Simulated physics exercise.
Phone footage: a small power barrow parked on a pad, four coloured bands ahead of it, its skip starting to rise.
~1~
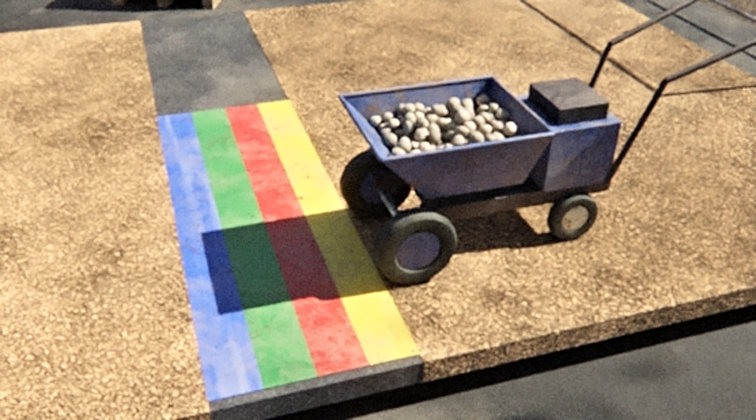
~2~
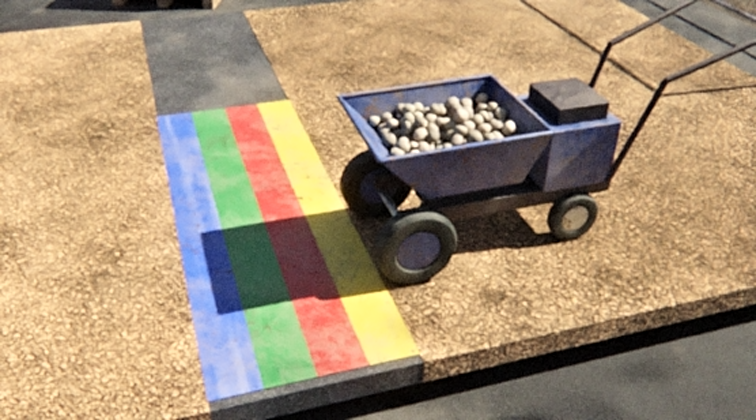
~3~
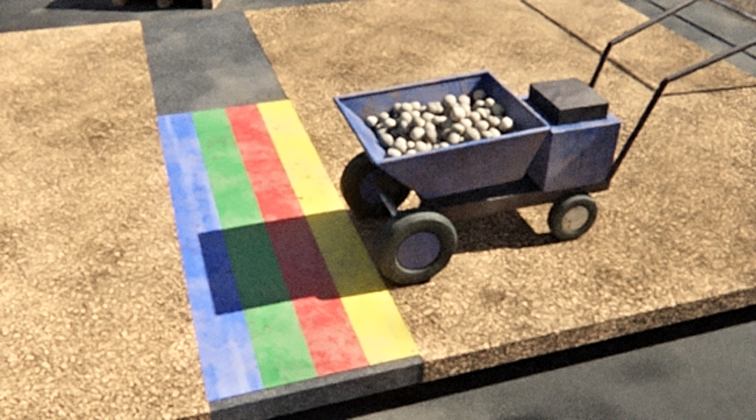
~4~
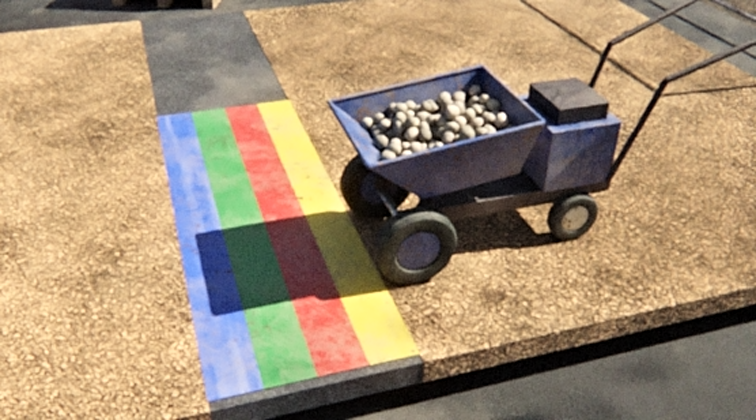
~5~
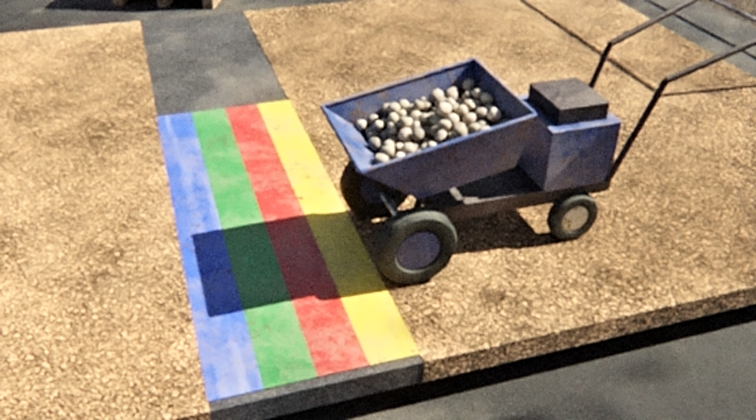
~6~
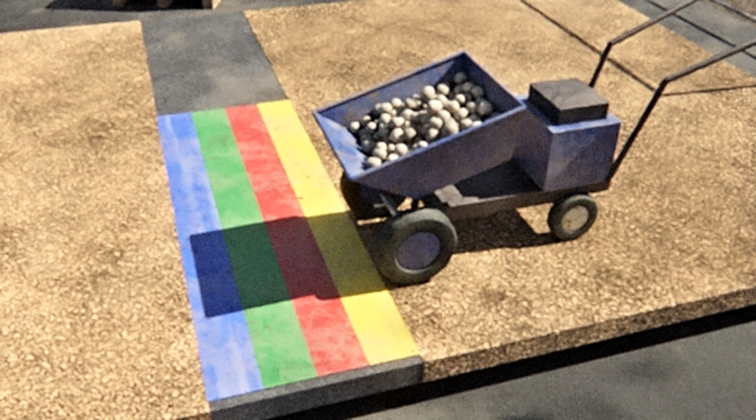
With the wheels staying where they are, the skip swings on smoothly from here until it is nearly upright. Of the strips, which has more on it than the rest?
I would say the green one.
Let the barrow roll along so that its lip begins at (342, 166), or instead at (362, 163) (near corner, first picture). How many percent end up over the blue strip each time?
40 % for the first, 40 % for the second.
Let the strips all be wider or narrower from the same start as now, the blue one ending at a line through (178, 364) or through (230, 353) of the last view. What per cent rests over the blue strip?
About 30 and 40 per cent.
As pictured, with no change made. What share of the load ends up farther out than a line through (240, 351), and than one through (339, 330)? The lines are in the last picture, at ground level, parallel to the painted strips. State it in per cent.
About 30 and 90 %.
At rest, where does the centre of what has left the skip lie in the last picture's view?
The centre comes to rest close to (240, 265).
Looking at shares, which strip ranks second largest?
Just behind the leader sits that blue strip.
Just after the last frame, skip tipped steeply; every one in the skip.
A moment on, skip tipped steeply; roughly two thirds in the skip; just a few over the red strip; roughly a quarter over the green strip; just a few over the blue strip; just a few falling.
Further on, skip tipped right over; about a tenth in the skip; about a tenth over the red strip; roughly a third over the green strip; roughly a third over the blue strip; about a tenth off the paint.
When it is over, skip tipped right over; about a tenth in the skip; not one over the yellow strip; about a tenth over the red strip; roughly a third over the green strip; roughly a third over the blue strip; about a tenth off the paint.
